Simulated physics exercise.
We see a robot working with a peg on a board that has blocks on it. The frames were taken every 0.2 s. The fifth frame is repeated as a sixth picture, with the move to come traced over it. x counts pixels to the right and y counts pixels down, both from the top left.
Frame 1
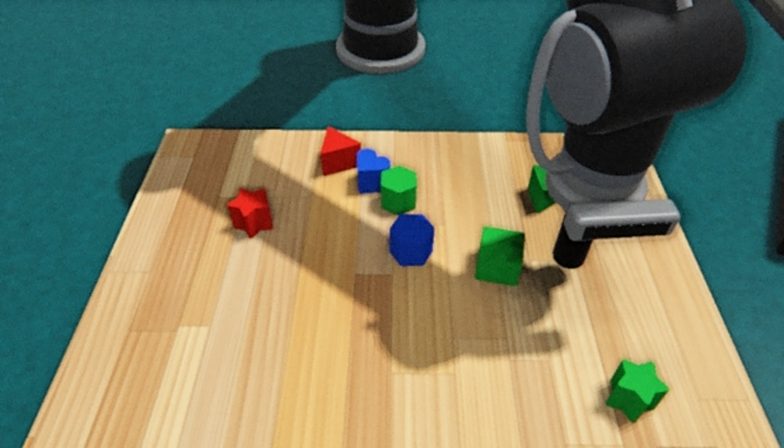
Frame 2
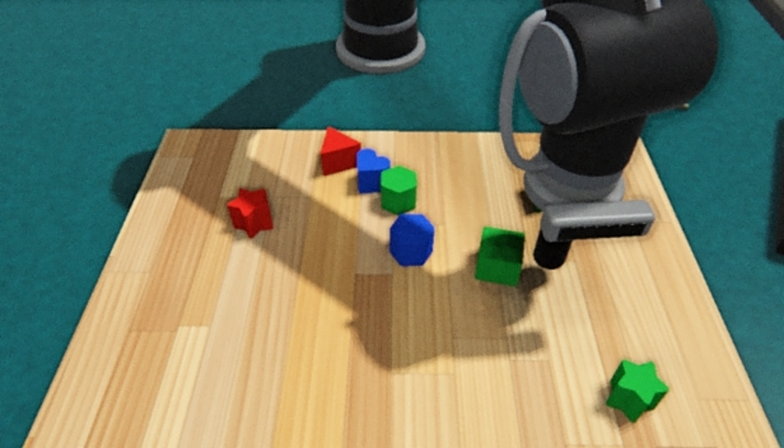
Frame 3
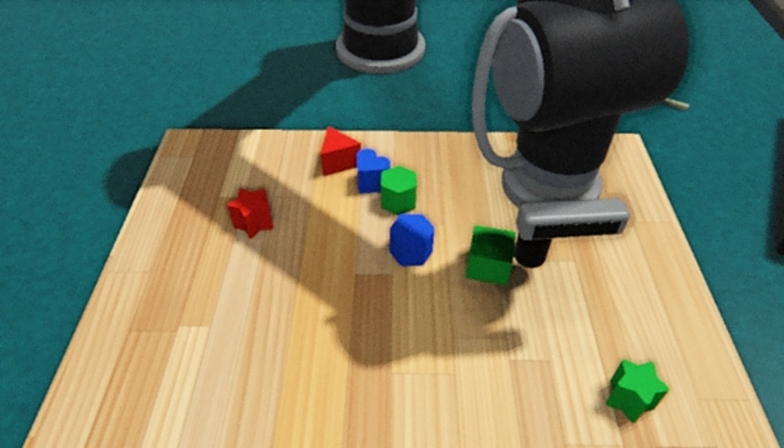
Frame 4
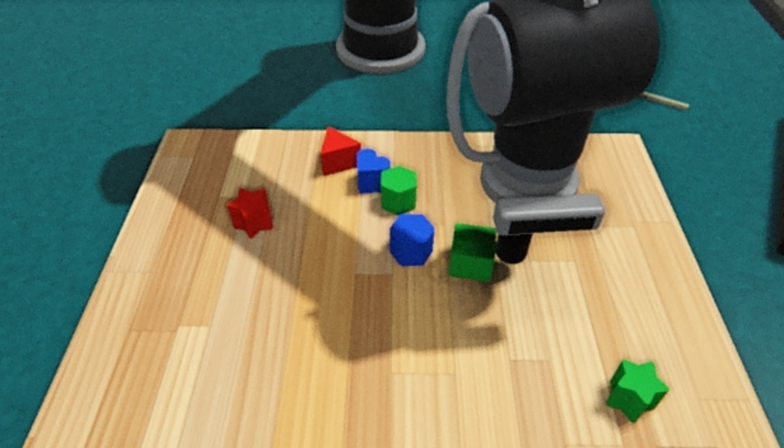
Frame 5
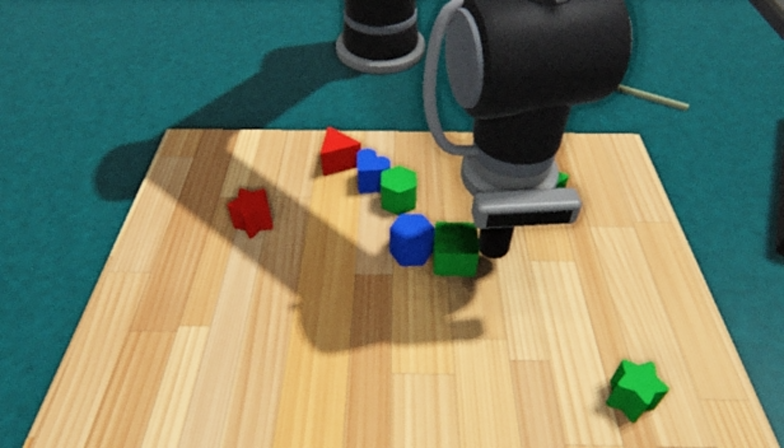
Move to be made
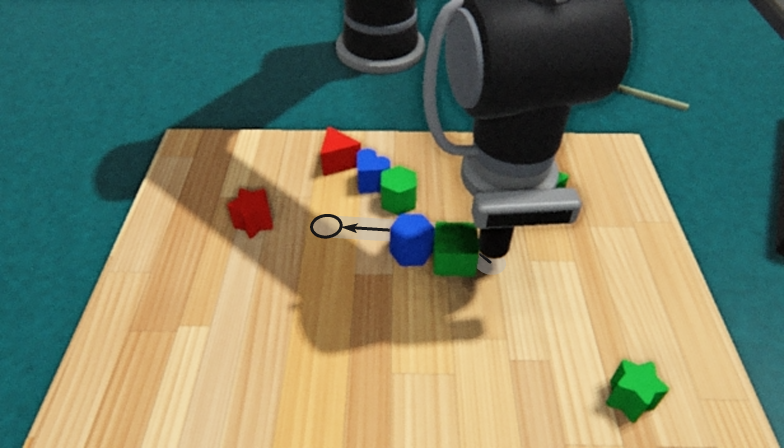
A robot arm moved its peg left across the wooden board until it met the green square block, then pushed that block left, up beside the blue hexagon, while the other blocks stayed put.
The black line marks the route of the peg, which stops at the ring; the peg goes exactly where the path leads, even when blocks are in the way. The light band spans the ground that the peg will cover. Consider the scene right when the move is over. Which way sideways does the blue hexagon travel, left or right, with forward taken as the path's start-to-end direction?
It goes left.
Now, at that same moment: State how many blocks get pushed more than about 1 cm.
The count will be 2.
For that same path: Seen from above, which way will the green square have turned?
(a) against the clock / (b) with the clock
(a)
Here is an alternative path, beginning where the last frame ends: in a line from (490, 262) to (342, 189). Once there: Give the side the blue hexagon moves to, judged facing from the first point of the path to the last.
It's going to go left.
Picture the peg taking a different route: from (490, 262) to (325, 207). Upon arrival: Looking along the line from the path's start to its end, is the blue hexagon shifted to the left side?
Yes, it checks out.
Path on the board, from (490, 262) through (441, 235) and (383, 230) to (326, 226).
What follows on the original path. One third of the way, peg (441, 221); blue hexagon (366, 229), turned 40° anticlockwise; green square (406, 218), turned 30° anticlockwise.
Two thirds of the way, peg (383, 216); blue hexagon (315, 239), turned 70° anticlockwise; green square (347, 218), turned 45° anticlockwise.
At the end, peg (325, 212); green hexagon in place; blue hexagon (281, 256), turned 100° anticlockwise; green square (300, 225), turned 70° anticlockwise.
